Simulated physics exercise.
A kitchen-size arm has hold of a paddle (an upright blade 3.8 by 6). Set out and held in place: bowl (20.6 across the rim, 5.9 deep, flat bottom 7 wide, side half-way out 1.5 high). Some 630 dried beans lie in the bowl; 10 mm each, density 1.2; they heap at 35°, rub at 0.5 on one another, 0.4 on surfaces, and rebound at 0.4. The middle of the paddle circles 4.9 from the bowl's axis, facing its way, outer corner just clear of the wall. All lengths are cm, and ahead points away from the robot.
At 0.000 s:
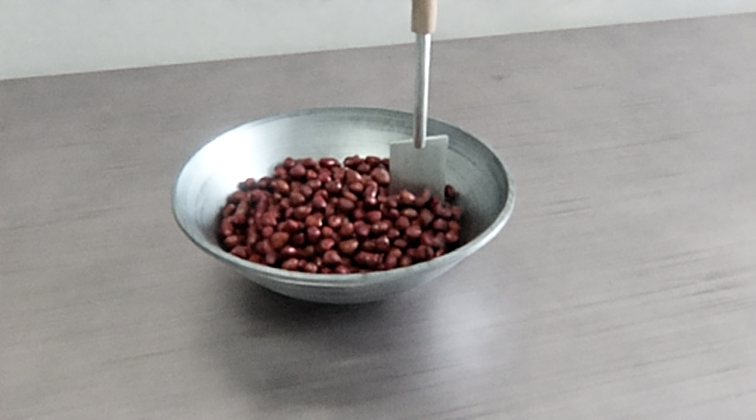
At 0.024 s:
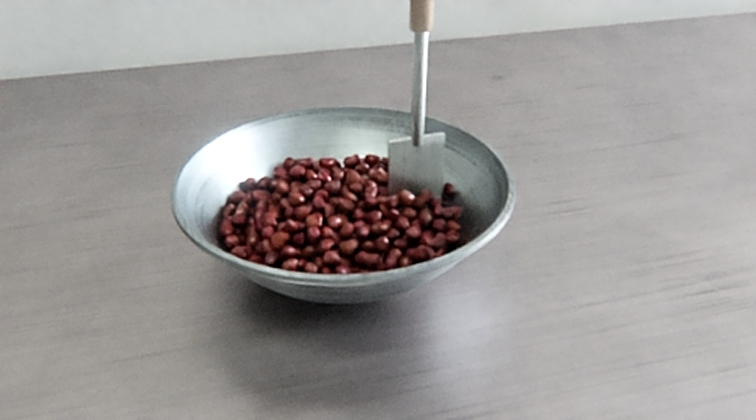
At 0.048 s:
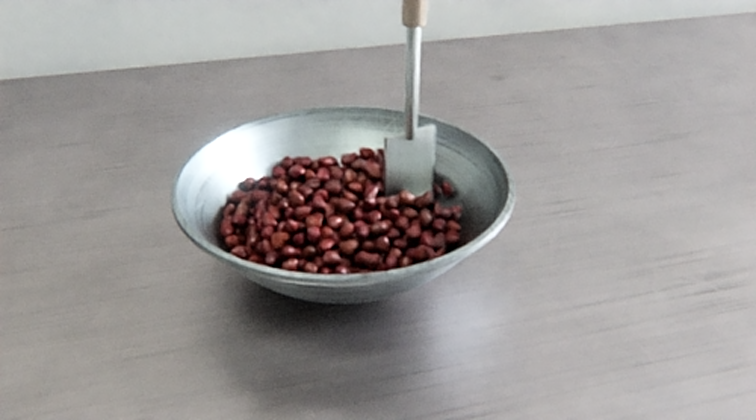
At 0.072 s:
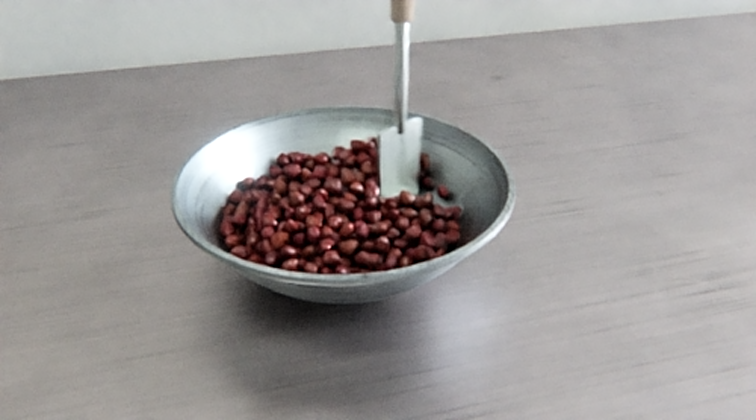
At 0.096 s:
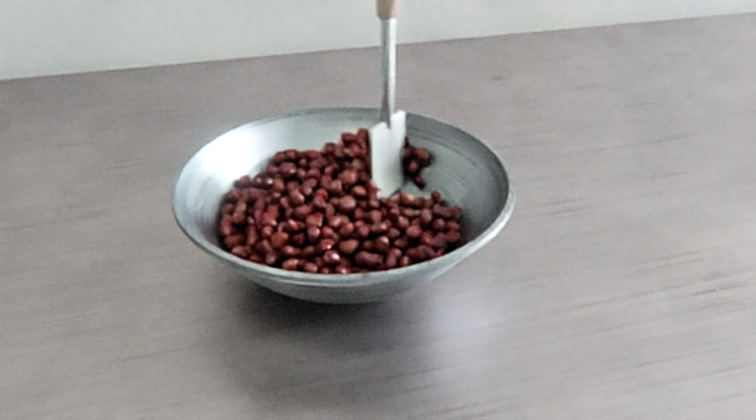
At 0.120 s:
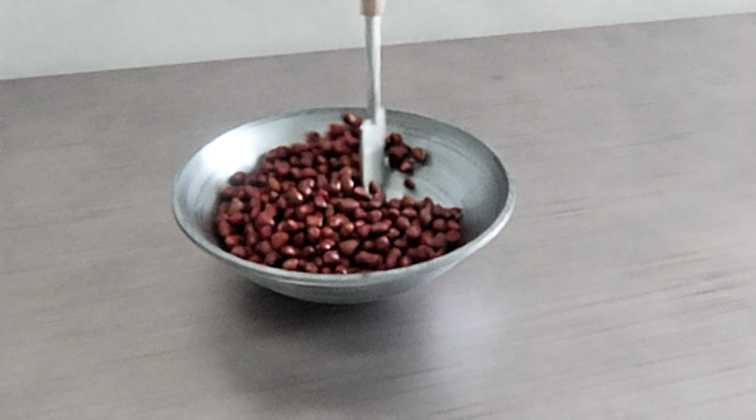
A bowl holds red beans as a turning paddle sweeps left, piling some near the back.
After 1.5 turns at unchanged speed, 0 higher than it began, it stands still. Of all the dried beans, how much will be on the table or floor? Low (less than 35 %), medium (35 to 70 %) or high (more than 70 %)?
Share on the table or floor: Low (less than 35 %).
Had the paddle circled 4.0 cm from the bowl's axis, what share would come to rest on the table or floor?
In that case some 5 per cent.
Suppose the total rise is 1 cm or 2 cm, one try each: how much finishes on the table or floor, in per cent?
About 10 and 5 per cent.
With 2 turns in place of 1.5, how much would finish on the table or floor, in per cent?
Then about 20 per cent.
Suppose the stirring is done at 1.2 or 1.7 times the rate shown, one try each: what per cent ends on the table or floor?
Some 25 and 40 per cent.
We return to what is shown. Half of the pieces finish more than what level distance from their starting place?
About 9 cm.
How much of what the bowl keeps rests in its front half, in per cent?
Some 60 per cent.
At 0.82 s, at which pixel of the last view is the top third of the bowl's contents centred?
Near (317, 149).
After 0.47 s, 244° round, highest piece 9 above the table; 591 in the bowl, 22 on the table or floor, 14 in flight or on the tool.
After 0.82 s, 74° round, highest piece 8 above the table; 548 in the bowl, 71 on the table or floor, 8 in flight or on the tool.
After 1.20 s, 180° round, highest piece 6 above the table; 522 in the bowl, 105 on the table or floor.
After 1.90 s, 180° round, highest piece 6 above the table; 522 in the bowl, 105 on the table or floor.
At rest, 522 in the bowl, 105 on the table or floor. That is 17 % on the table or floor.
